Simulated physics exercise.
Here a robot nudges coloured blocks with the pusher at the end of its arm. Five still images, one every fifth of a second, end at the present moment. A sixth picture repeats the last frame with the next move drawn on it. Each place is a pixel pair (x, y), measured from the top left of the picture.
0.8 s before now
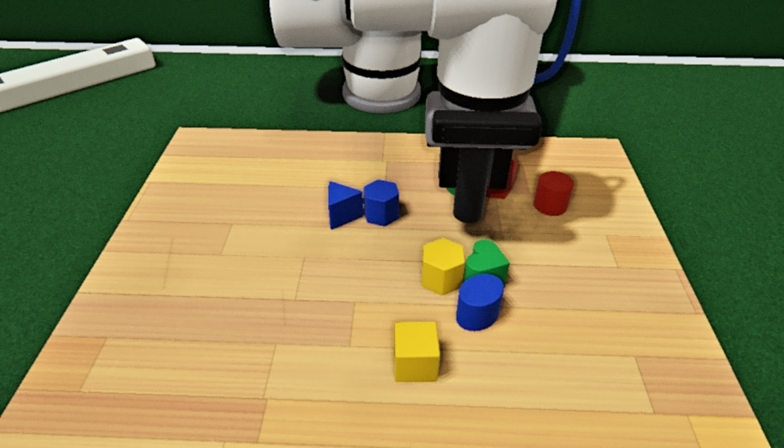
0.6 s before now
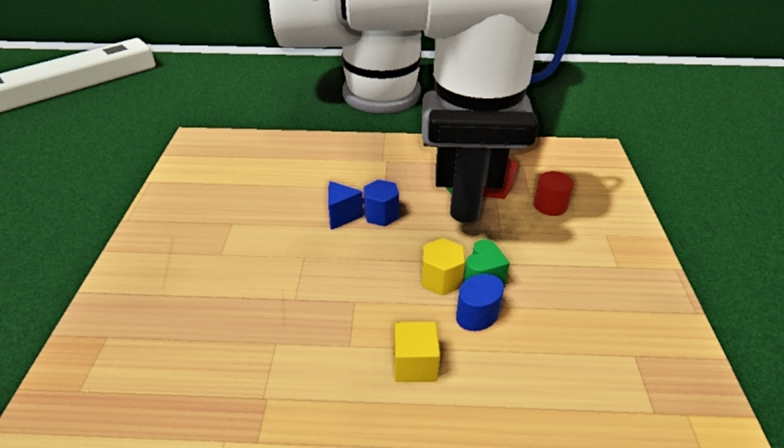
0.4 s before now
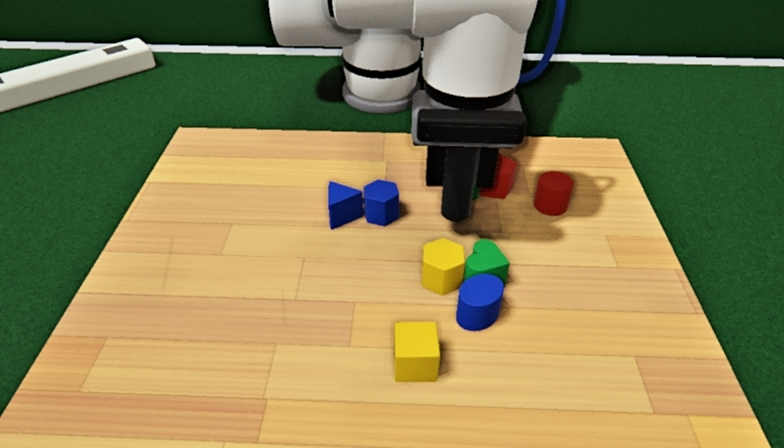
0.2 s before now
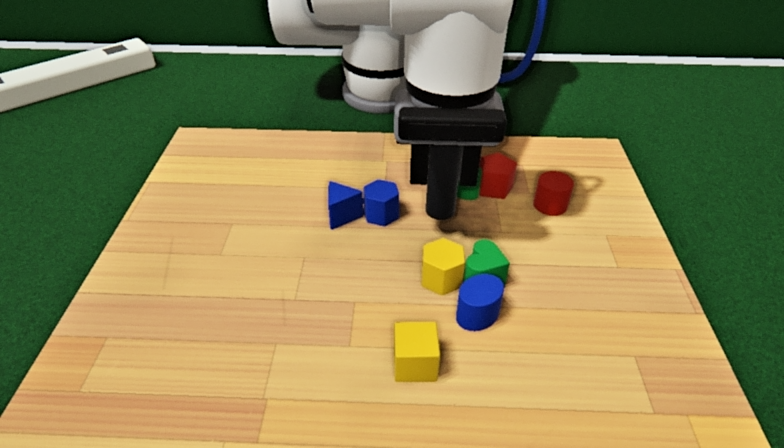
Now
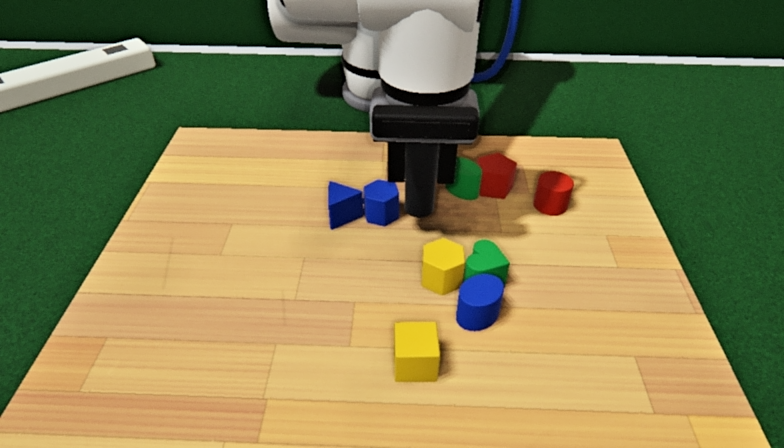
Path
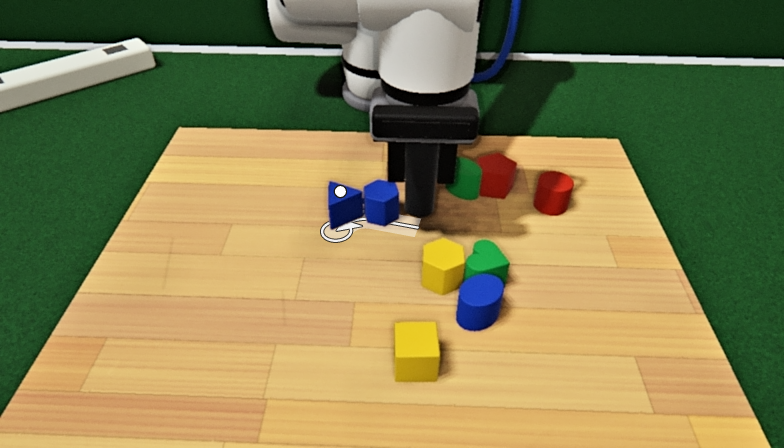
On a wooden board set on a green surface, a robot arm holds its black pusher among scattered red, green, yellow and blue blocks, then moves it left toward a blue hexagonal block, while the blocks stay still.
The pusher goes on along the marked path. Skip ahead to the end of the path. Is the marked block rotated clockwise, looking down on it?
I'd say no.
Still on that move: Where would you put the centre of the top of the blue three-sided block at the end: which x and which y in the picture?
Located at (320, 187).
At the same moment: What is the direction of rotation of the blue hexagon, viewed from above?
Clockwise from above.
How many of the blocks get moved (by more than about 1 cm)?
Displaced: Two.
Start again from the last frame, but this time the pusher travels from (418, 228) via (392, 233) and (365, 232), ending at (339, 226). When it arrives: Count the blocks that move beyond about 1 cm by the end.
Looking at the path, I think two of the blocks end up more than 1 cm away.
The drawn path runs from (418, 228) by way of (389, 222) and (360, 219) to (337, 231); the dot is on the blue three-sided block.
The first path, step by step. Halfway along, pusher at (374, 201); blue three-sided block at (328, 187), turned 55° anticlockwise; blue hexagon at (360, 178), turned 25° clockwise.
At the end, pusher at (335, 212); blue three-sided block at (320, 187), turned 35° anticlockwise; blue hexagon at (357, 176), turned 30° clockwise; yellow hexagon not moved.
